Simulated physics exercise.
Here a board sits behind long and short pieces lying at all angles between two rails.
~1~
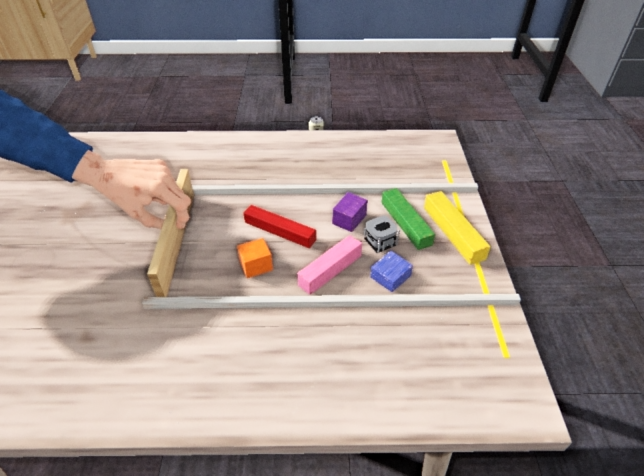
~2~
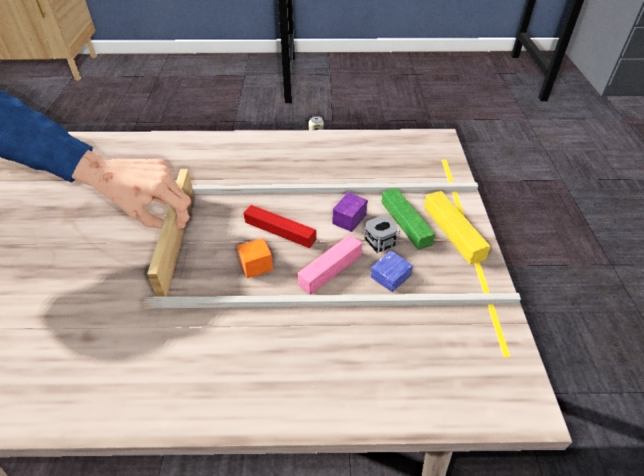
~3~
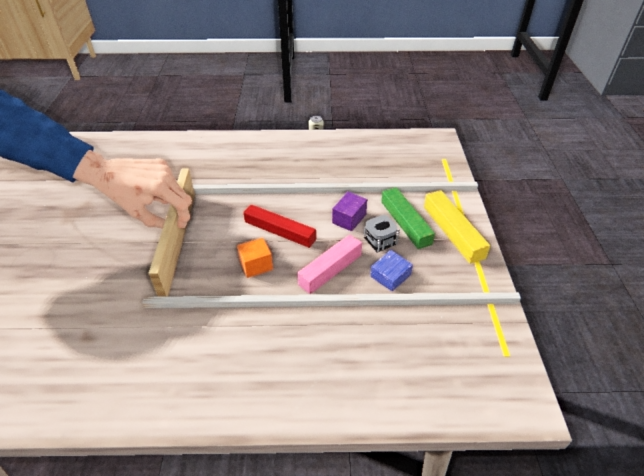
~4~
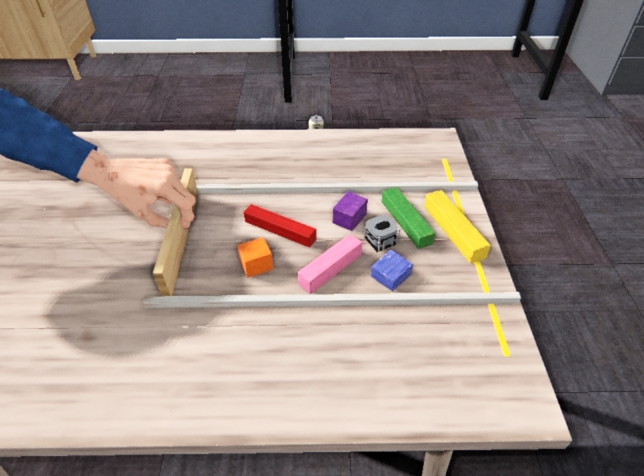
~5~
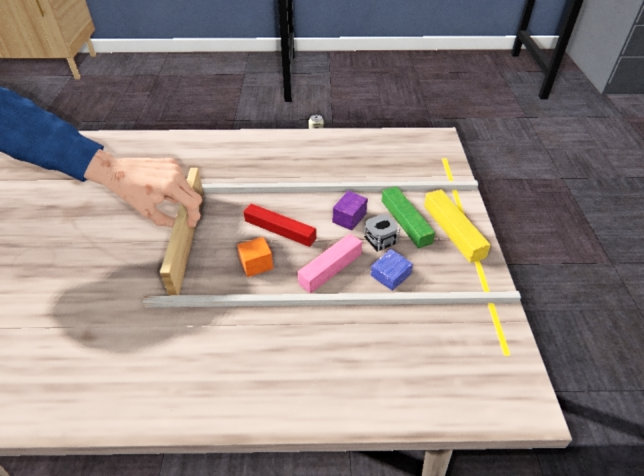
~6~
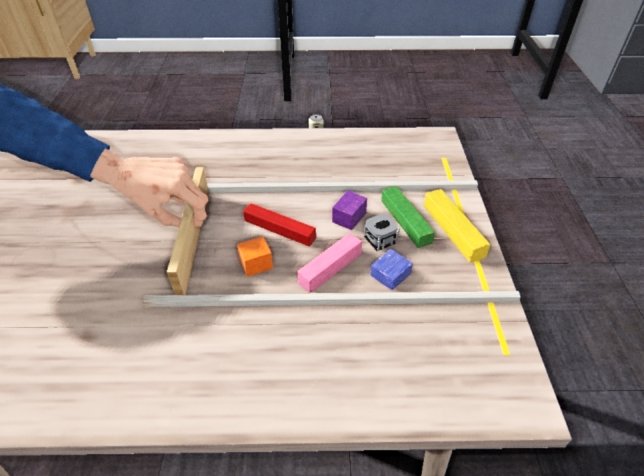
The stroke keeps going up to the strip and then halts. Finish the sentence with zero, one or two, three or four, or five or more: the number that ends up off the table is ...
The number that ends up off the table is five or more.
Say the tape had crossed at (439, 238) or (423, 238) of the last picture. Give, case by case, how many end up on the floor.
It comes to 1, then 1.
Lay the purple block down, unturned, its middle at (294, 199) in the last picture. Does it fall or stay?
Result: It does not come off.
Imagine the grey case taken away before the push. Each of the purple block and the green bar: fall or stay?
So the purple block keeps its place and the green bar goes down.
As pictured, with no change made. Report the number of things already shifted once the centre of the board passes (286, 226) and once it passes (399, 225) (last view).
By then 3, and later 8.
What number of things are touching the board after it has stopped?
The figure is 3.
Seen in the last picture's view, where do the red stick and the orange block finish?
In the last picture the red stick sits around (493, 230) and the orange block around (492, 253).
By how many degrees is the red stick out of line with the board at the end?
Some 25 degrees.
A little later, none off yet; yellow bar at rest near (455, 224); green bar at rest near (407, 216); blue block at rest near (391, 269).
Next, none off yet; yellow bar at rest near (455, 224); green bar moving near (412, 214); blue block shifted about its own width near (426, 276).
Later still, none off yet; yellow bar tilted well over near (503, 217); green bar shifted about its own width near (473, 208); blue block shifted well along near (502, 275).
When it is over, the number that fall off is five or more; down, pink bar, grey case, blue block, green bar and yellow bar.
